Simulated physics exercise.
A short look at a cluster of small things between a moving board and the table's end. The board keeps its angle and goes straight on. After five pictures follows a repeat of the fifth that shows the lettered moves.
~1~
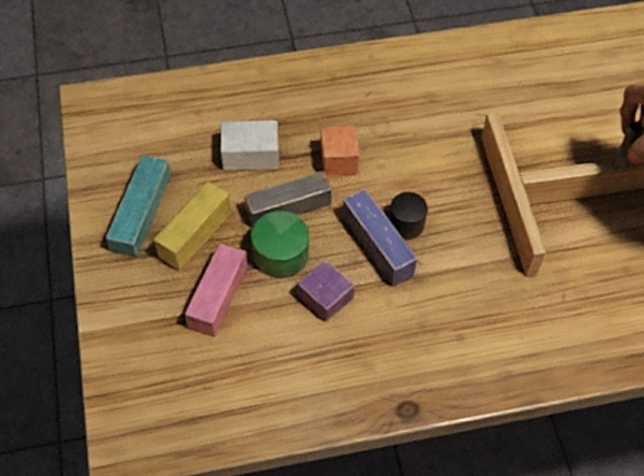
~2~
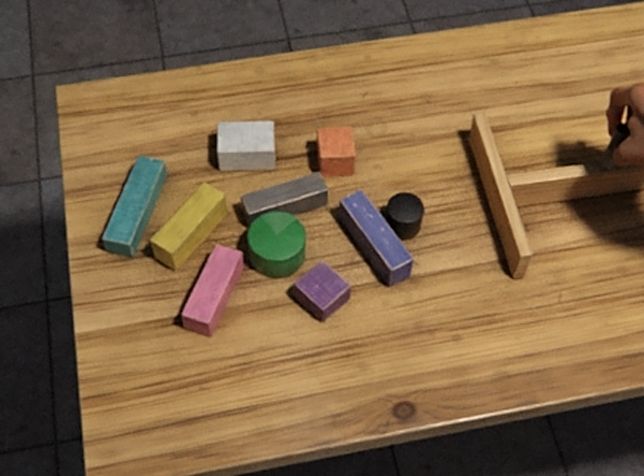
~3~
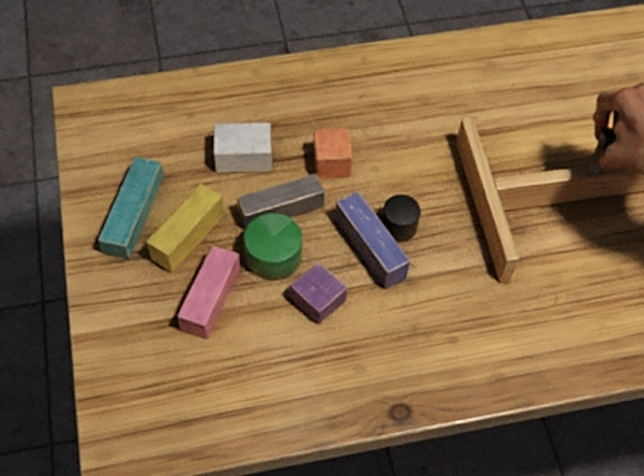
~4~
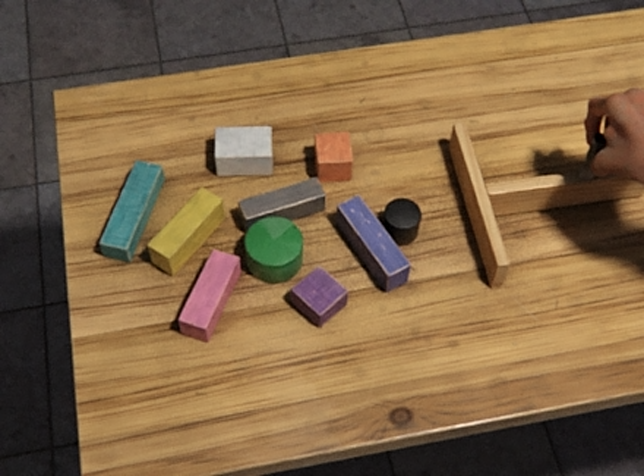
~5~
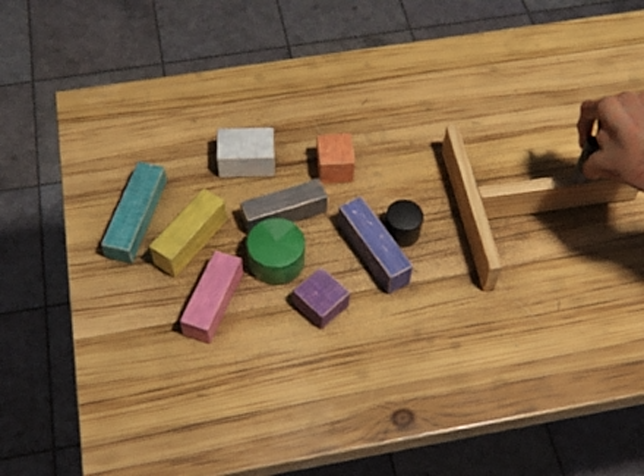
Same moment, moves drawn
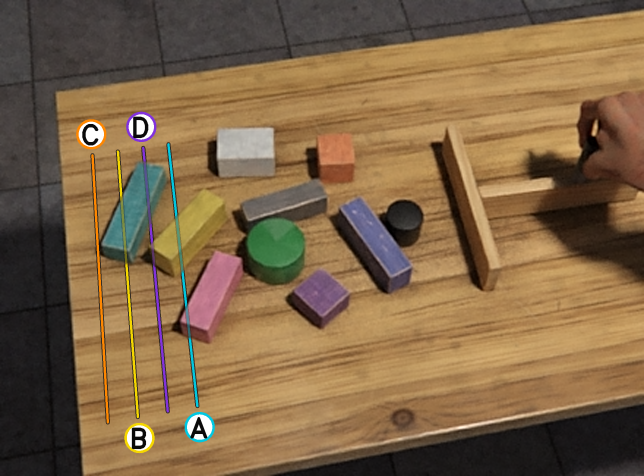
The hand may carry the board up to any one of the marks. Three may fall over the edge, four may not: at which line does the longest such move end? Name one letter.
The farthest such stop is B.
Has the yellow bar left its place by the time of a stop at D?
By then, yes.
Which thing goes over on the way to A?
The turquoise bar goes over.
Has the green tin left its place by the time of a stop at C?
By then, yes.
On the marked copy, A at (182, 264); B at (127, 273); C at (100, 278); D at (154, 269).
With B. Early on, board (352, 212); pink bar (203, 302); purple block (293, 306).
Further on, board (227, 232); turquoise bar (88, 216); yellow bar (105, 244).
At the end, board (126, 249); yellow bar over the edge; turquoise bar over the edge; three fallen.
As for the rest, A is within the limit but short; C drops five; D is within the limit but short.
